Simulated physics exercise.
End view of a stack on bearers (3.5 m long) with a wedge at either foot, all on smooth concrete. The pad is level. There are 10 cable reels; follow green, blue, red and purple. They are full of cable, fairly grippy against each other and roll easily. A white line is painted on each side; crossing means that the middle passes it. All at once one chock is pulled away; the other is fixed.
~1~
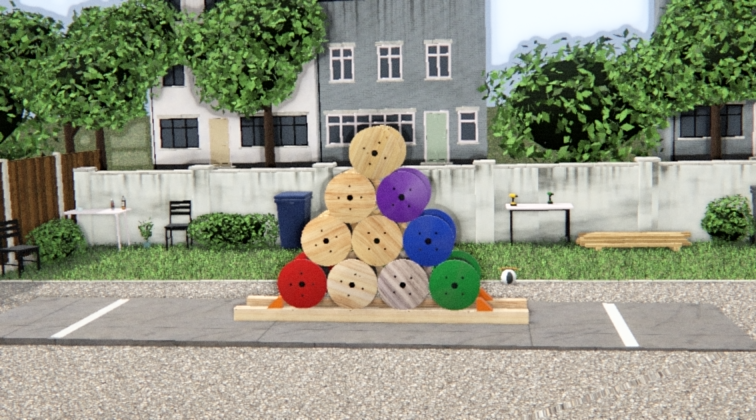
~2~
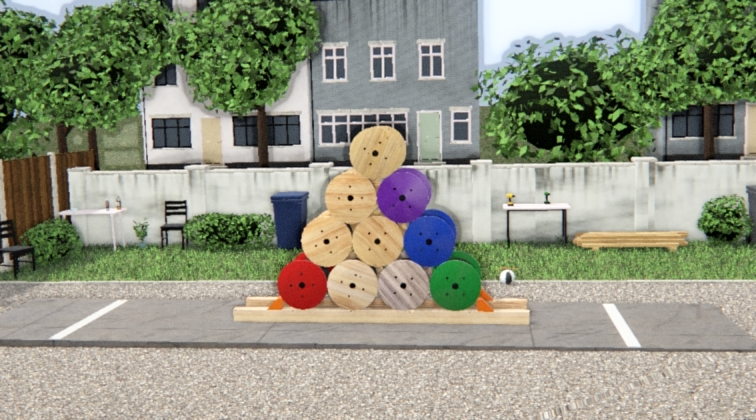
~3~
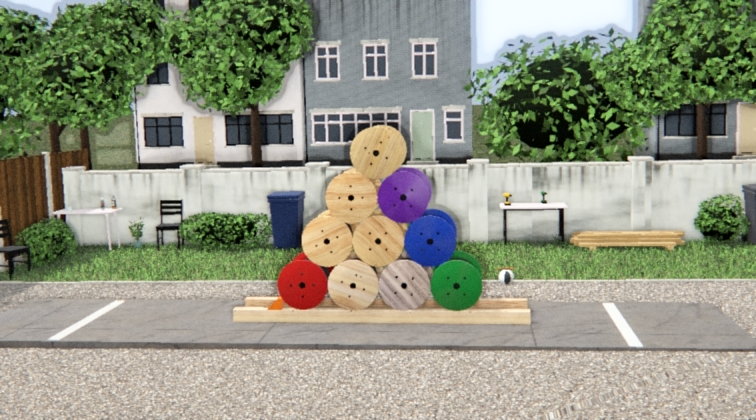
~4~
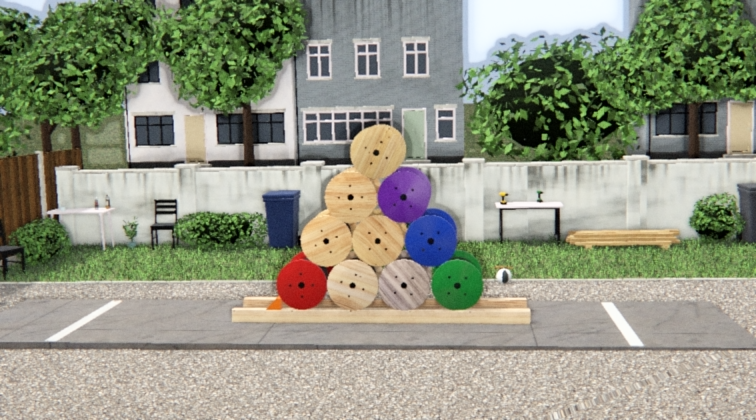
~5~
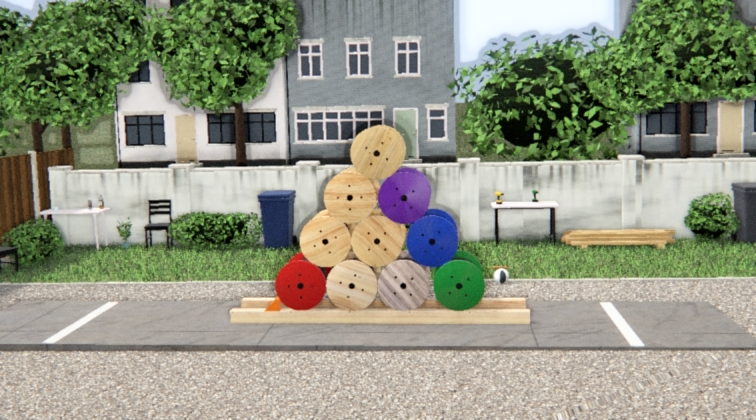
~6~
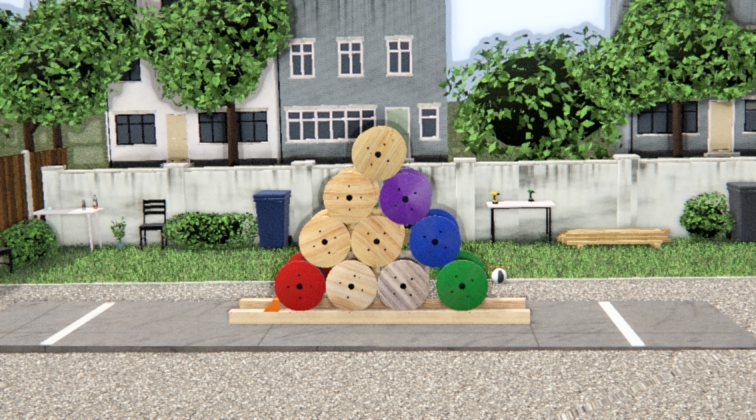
A paved strip between gravel and grass, with a pale wall, trees and houses behind, is seen from the front at a slight height. Ten round reels form a pyramid on timber bearers between two white lines, mostly plain wood, with red at lower left, green at lower right, blue and purple above. The camera drifts left around the stack, the right orange wedge disappears, and green and blue shift barely rightward.
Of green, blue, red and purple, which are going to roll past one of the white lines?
The green one rolls past a line; the blue one gets beyond a line; the red one does not cross a line; the purple one crosses a line.
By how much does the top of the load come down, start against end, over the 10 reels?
Some 105 cm lower.
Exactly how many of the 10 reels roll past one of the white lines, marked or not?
In all, 5.
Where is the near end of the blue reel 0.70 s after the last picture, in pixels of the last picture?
At about (475, 251).
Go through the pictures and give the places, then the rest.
In the first frame, green at (455, 285), blue at (428, 241), red at (302, 284), purple at (402, 197); both chocks in; lines at (89, 319) and (621, 326); the pad is level; 4 of the 10 form the bottom row.
In the second frame, green at (455, 286), blue at (429, 242), red at (302, 285), purple at (402, 198).
In the third frame, green at (456, 286), blue at (430, 242), red at (302, 285), purple at (403, 198); right chock gone.
In the fourth frame, green at (457, 285), blue at (431, 241), red at (302, 285), purple at (403, 197).
In the fifth frame, green at (459, 286), blue at (432, 242), red at (301, 286), purple at (404, 198).
In the sixth frame, green at (462, 286), blue at (435, 242), red at (300, 286), purple at (405, 199); lines at (77, 324) and (622, 324).
Then, 0.7 s after the last picture, green is on the bearers, 20 cm from the bearers' right end, rolling right; blue is up on others, 65 cm from the bearers' right end, rolling right; red is on the bearers, 85 cm from the bearers' left end; purple is up on others, 120 cm from the bearers' right end, rolling right; 0 of 10 have crossed.
Then, 1.7 s after the last picture, green is past the right line; blue is on the bearers, 5 cm from the bearers' right end, rolling right; purple is on the bearers, 75 cm from the bearers' right end, rolling right; no change for red; 1 of 10 has crossed.
Then, 2.8 s after the last picture, green is past the right line; blue is off the bearers, 35 cm short of the right line, rolling right; purple is on the bearers, 5 cm from the bearers' right end, rolling right; no change for red; 1 of 10 has crossed.
Then, 4.0 s after the last picture, blue is past the right line; purple is past the right line; no change for green, red; 4 of 10 have crossed.
At rest (6.9 s after the last picture), green is past the right line; blue is past the right line; red is on the bearers, 85 cm from the bearers' left end; purple is past the right line; 5 of 10 have crossed.
